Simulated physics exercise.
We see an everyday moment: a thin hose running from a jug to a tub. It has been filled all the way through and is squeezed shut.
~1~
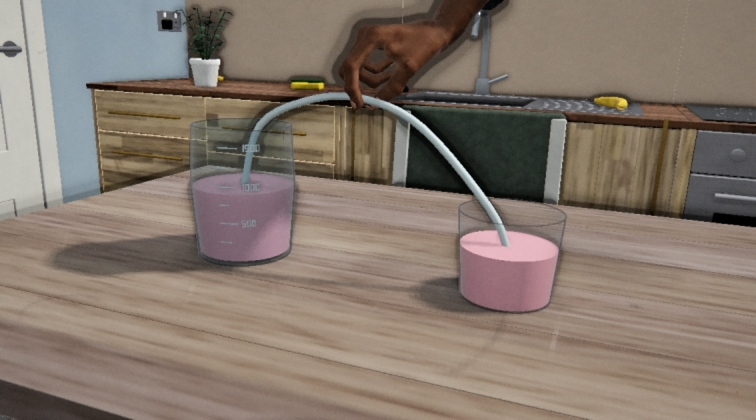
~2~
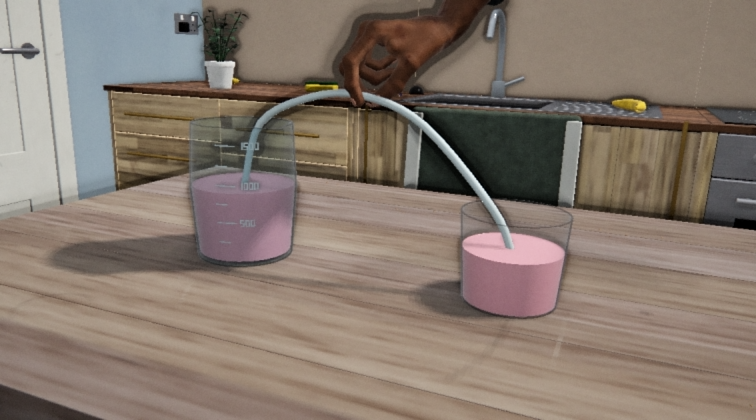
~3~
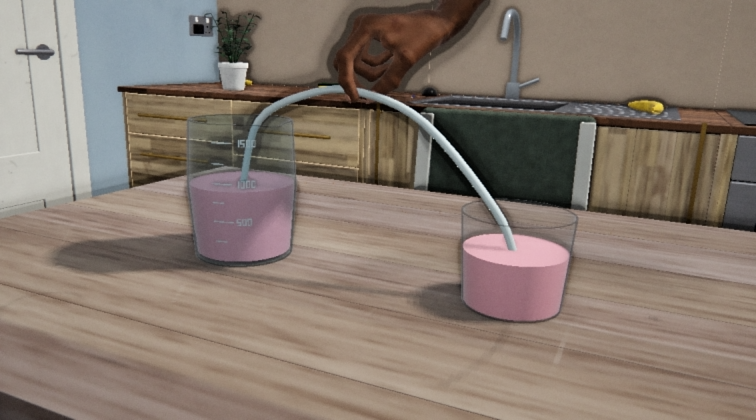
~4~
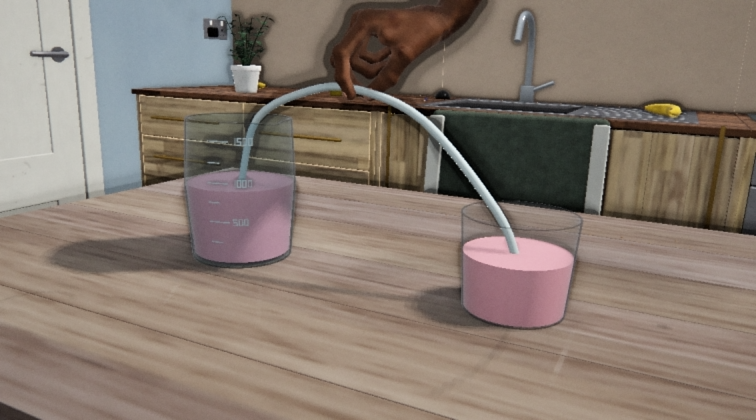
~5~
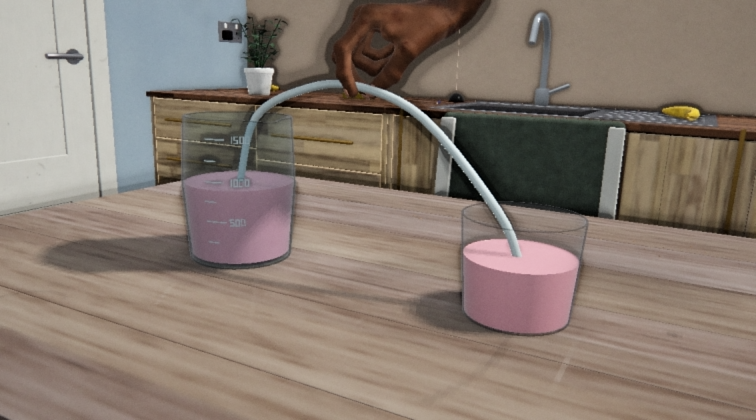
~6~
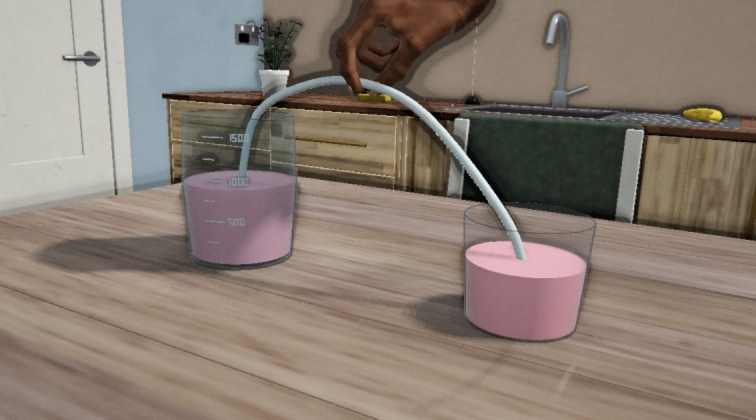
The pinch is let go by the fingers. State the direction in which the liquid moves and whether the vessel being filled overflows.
Answer. Pink milk goes: Towards the right; receiving: Does not overflow.
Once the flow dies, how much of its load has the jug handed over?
Share passed on: Around 20 percent.
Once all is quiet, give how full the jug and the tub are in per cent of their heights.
45 and 75 per cent, roughly.
A moment on, the jug is about half full; the tub is about two thirds full.
Further on, the jug is about half full; the tub is about three quarters full.
When it is over, the jug is about half full; the tub is about three quarters full; the two surfaces are level.
